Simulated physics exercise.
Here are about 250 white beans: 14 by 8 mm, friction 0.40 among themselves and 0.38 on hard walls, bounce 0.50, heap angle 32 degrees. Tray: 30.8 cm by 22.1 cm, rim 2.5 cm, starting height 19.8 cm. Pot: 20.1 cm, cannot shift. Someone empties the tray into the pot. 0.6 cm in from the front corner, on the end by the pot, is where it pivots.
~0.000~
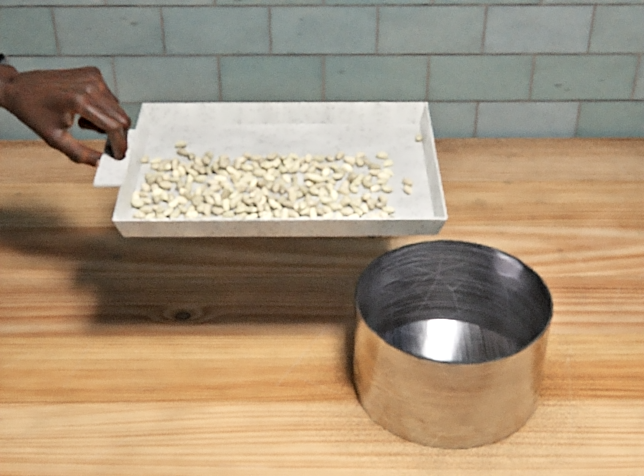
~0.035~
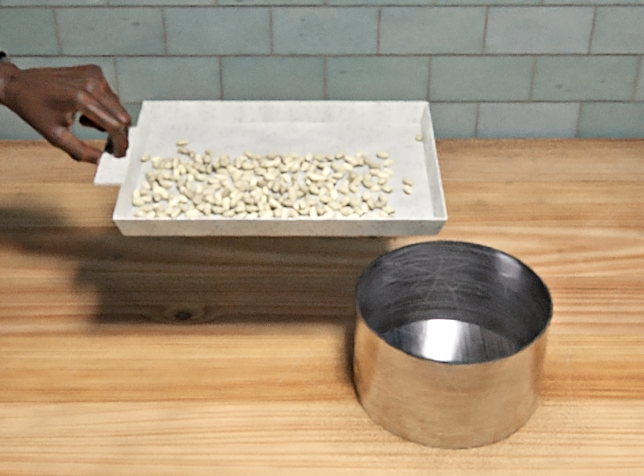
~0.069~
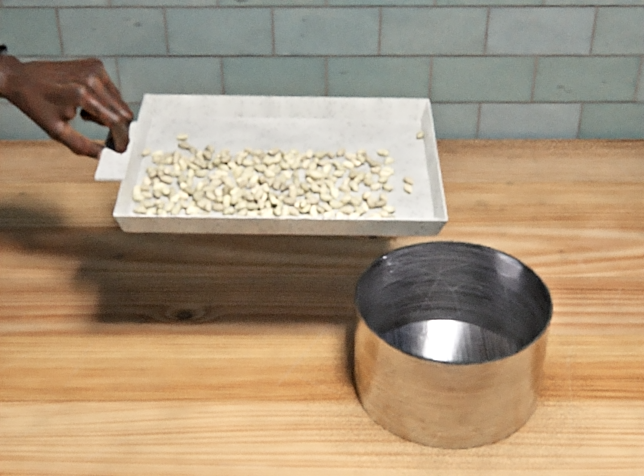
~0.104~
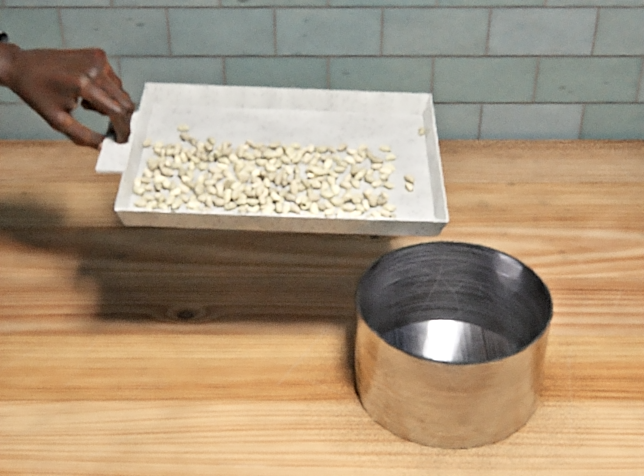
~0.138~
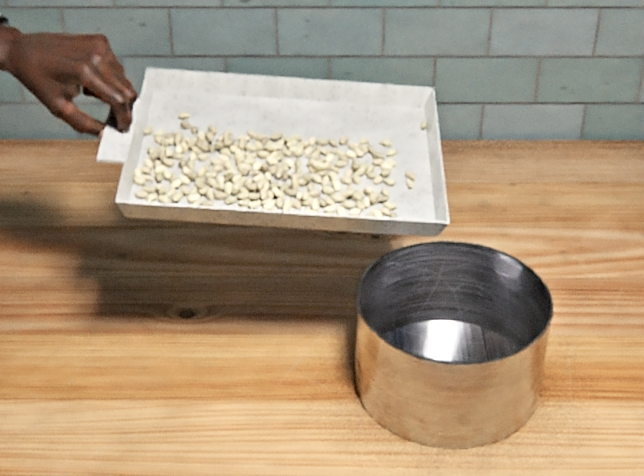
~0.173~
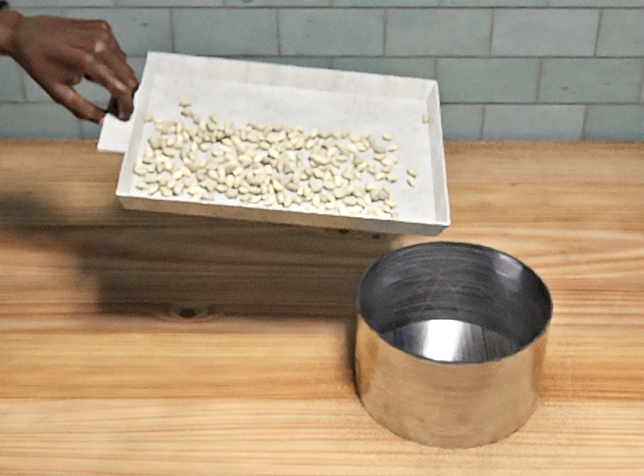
A hand raises the left end of a white tray of beans beside a pot.
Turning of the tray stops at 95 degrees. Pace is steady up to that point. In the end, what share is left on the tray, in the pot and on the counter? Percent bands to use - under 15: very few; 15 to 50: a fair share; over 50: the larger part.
Left on the tray - very few, pot - the larger part, counter - very few.
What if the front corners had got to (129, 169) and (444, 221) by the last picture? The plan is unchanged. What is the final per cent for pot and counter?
That works out as pot 60 and counter 40.
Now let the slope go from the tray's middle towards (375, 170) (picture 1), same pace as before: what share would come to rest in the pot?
Roughly 35 % of the pieces.
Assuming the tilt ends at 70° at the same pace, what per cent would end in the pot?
In that case it comes to about 75 in a hundred.
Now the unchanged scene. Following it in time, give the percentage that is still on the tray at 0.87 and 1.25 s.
I'd say roughly 70, then roughly 0.
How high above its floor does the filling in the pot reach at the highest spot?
Measured height: Approx. 2.5 cm.
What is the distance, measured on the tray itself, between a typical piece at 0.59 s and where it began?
It has moved some 6 cm from its start.
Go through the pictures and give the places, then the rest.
In the first frame, tray tilt 0 degrees, front corners at (121, 216) and (439, 214); middle of the pieces at (261, 183); pot at (453, 297).
In the second frame, tray tilt 0 degrees, front corners at (122, 214) and (438, 215); middle of the pieces at (261, 183).
In the third frame, tray tilt 2 degrees, front corners at (123, 211) and (439, 215); middle of the pieces at (262, 180).
In the fourth frame, tray tilt 4 degrees, front corners at (124, 205) and (440, 216), lowest corner right front; middle of the pieces at (263, 174).
In the fifth frame, tray tilt 8 degrees, front corners at (125, 197) and (441, 217), lowest corner right front; middle of the pieces at (264, 167).
In the sixth frame, tray tilt 11 degrees, front corners at (126, 189) and (442, 218), lowest corner right front; middle of the pieces at (266, 160); pot at (454, 297). Its pace works out near 95 degrees a second.
After 0.59 s, tilt 51 degrees; the tray holds 100 %, the pot 0 %.
After 0.87 s, tilt 79 degrees; the tray holds 70 %, the pot 10 %.
After 1.25 s, tilt 95 degrees; the tray holds 0 %, the pot 90 %.
At rest (2.1 s), tray 0 %, pot 90 %, counter 10 %.
